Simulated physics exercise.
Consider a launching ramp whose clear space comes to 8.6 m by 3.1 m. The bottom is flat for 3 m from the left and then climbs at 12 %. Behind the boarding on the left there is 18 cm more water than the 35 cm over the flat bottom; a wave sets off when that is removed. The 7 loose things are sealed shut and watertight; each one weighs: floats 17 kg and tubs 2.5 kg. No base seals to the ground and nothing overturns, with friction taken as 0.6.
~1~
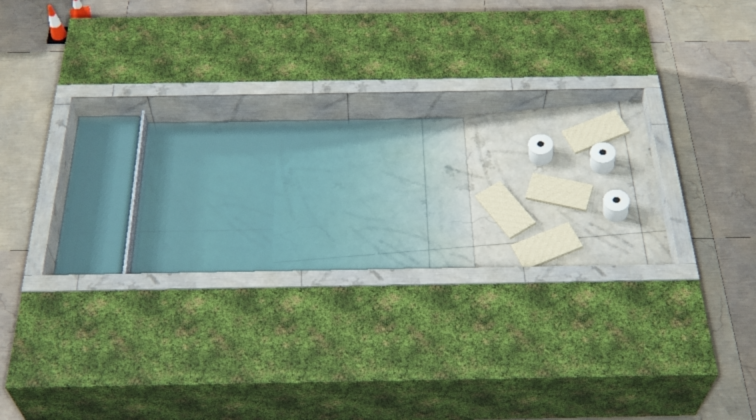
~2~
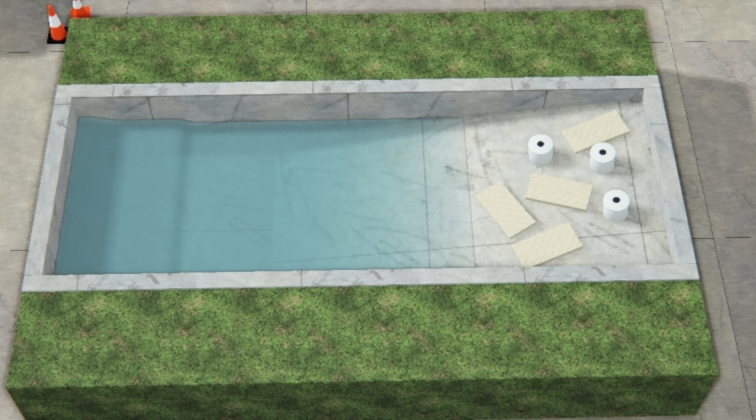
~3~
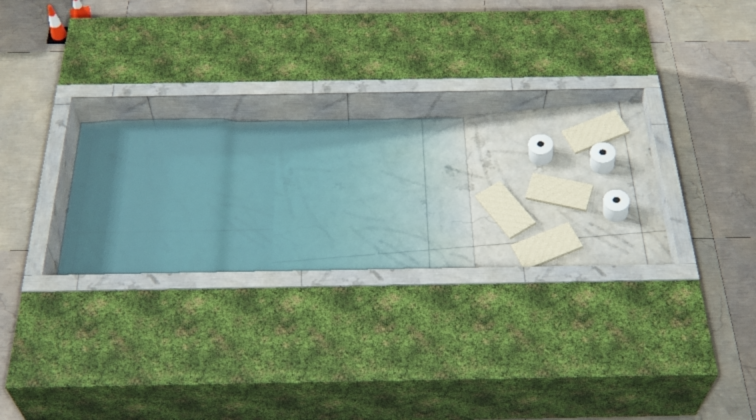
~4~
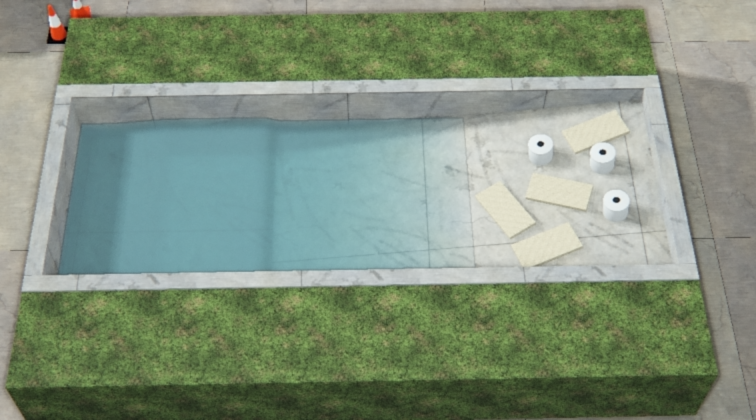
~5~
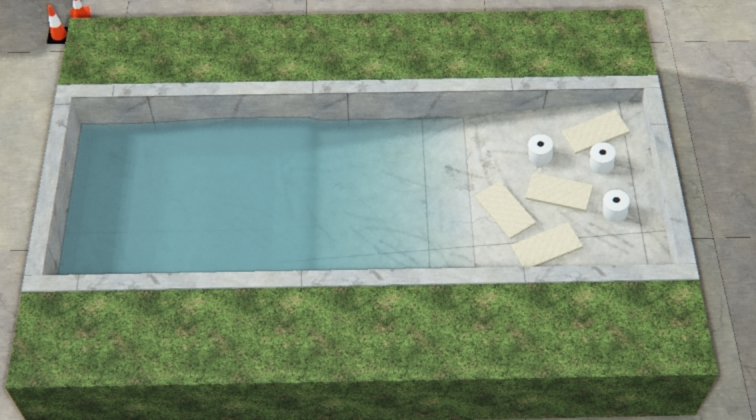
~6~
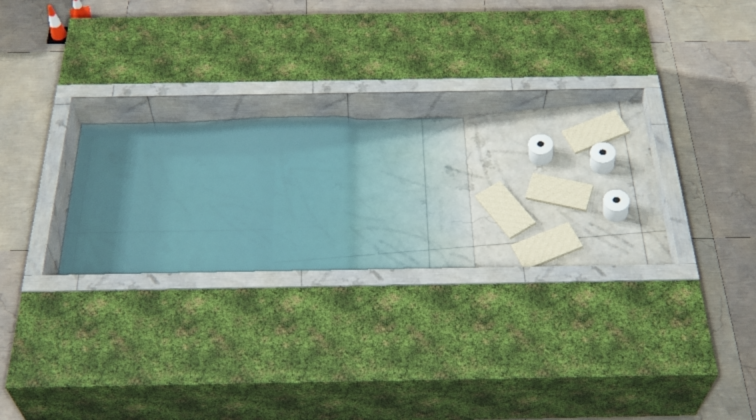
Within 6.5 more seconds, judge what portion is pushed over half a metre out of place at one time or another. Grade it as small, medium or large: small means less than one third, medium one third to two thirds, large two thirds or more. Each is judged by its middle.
I would call it small.
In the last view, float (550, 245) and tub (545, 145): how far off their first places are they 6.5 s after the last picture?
They sit 0 cm and 120 cm away, in the order given.
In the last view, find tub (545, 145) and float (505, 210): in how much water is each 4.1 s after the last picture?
First roughly 2 cm, second roughly 7 cm.
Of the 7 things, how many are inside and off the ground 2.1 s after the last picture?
The number is 1.
Then, 0.6 s after the last picture 0 of 7 are over 50 cm from their spots; 0 afloat.
Then, 2.1 s after the last picture 0 of 7 are over 50 cm from their spots; 1 afloat.
Then, 4.1 s after the last picture 1 of 7 are over 50 cm from their spots; 0 afloat.
Then, 6.5 s after the last picture 2 of 7 are over 50 cm from their spots, and 2 have been at some point; 1 afloat.
